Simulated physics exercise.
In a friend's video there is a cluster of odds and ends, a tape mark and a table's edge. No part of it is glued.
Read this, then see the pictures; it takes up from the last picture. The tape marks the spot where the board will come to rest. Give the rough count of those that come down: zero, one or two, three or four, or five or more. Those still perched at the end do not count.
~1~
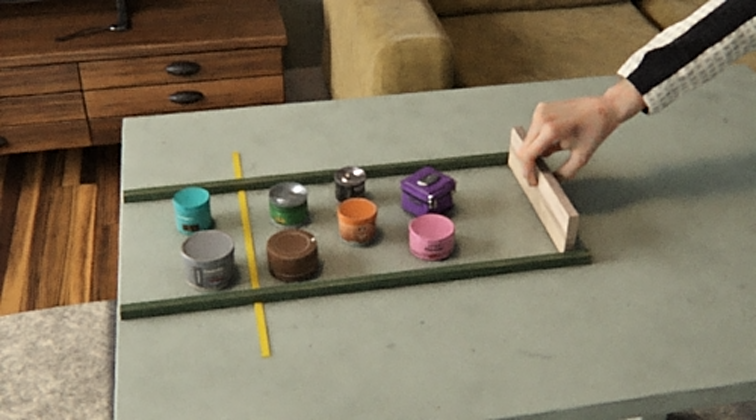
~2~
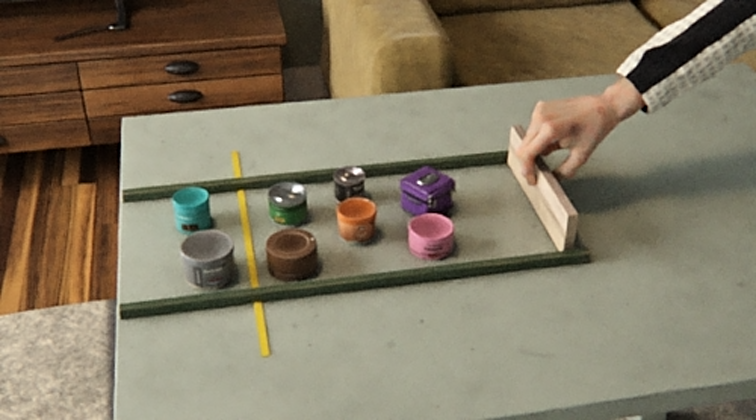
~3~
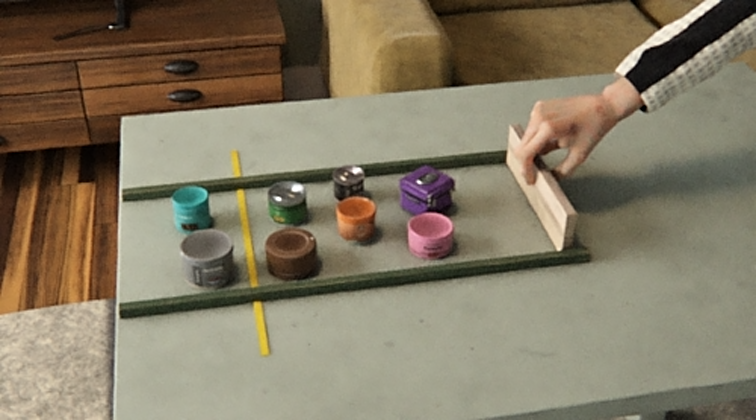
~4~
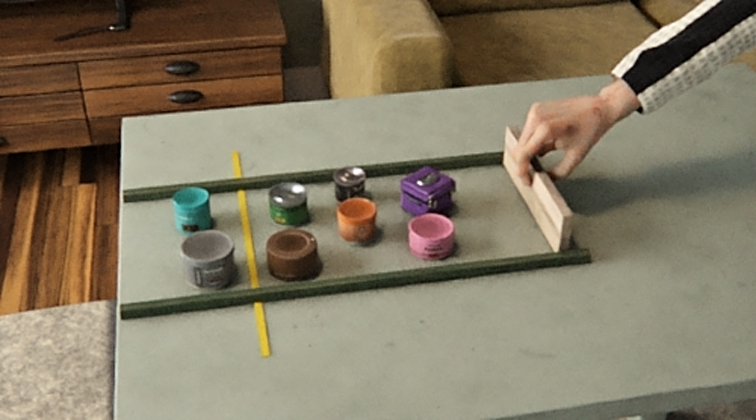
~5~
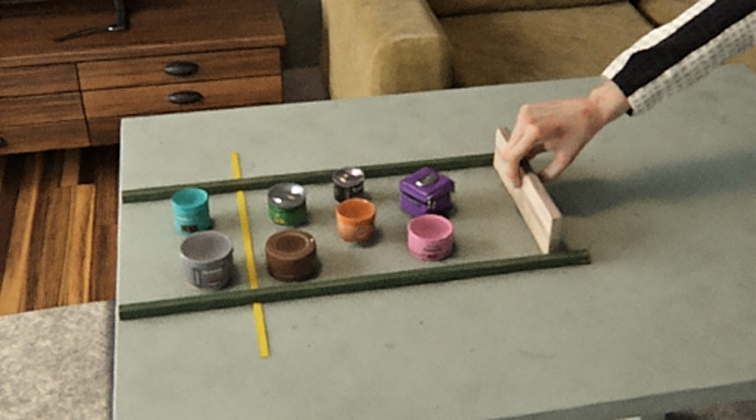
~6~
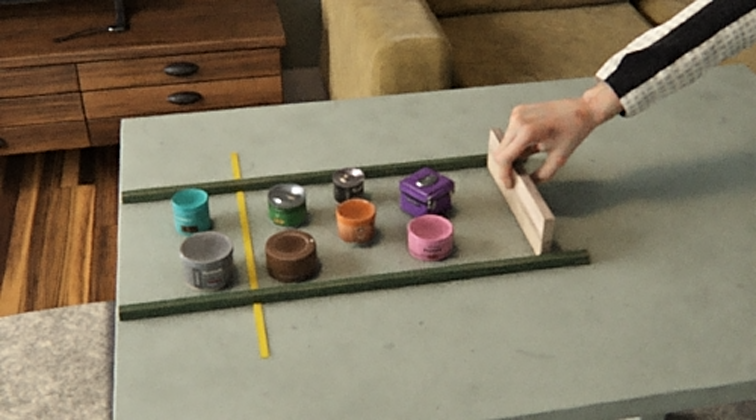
After that push every one stays on the table.
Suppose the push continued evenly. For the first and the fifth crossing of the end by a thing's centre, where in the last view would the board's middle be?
About (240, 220), then (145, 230).
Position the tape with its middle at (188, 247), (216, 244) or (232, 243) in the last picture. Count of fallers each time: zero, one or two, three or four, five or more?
So, one after another, I'd give one or two; one to two; one to two.
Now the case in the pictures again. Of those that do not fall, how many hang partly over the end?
Counting them gives 1.
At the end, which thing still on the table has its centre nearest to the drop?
Answer: The grey pot.
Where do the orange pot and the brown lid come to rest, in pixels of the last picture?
Orange pot: About (228, 236); brown lid: About (179, 271).
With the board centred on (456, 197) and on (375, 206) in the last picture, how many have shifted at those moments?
Counting first: 1, next 4.
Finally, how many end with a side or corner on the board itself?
At rest, 4 are in contact.
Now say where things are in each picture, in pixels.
In the first picture, turquoise tub (193, 211); grey pot (209, 261); brown lid (292, 255); board (541, 188); tape (248, 240).
In the second picture, grey pot (209, 260); purple case (427, 194).
In the third picture, brown lid (291, 254); green pot (288, 205).
In the fourth picture, turquoise tub (193, 211); pink tub (431, 237).
In the fifth picture, grey pot (208, 261); orange pot (356, 223).
In the sixth picture, turquoise tub (192, 213); grey pot (208, 262); brown lid (291, 256); board (518, 190); tape (247, 241).
Early on, none off yet; turquoise tub at rest near (192, 213); grey pot at rest near (208, 262); brown lid at rest near (291, 256).
A while later, none off yet; turquoise tub at rest near (192, 213); grey pot travelled a little near (180, 265); brown lid travelled about its own width near (233, 263).
Finally, the number that fall off is zero.
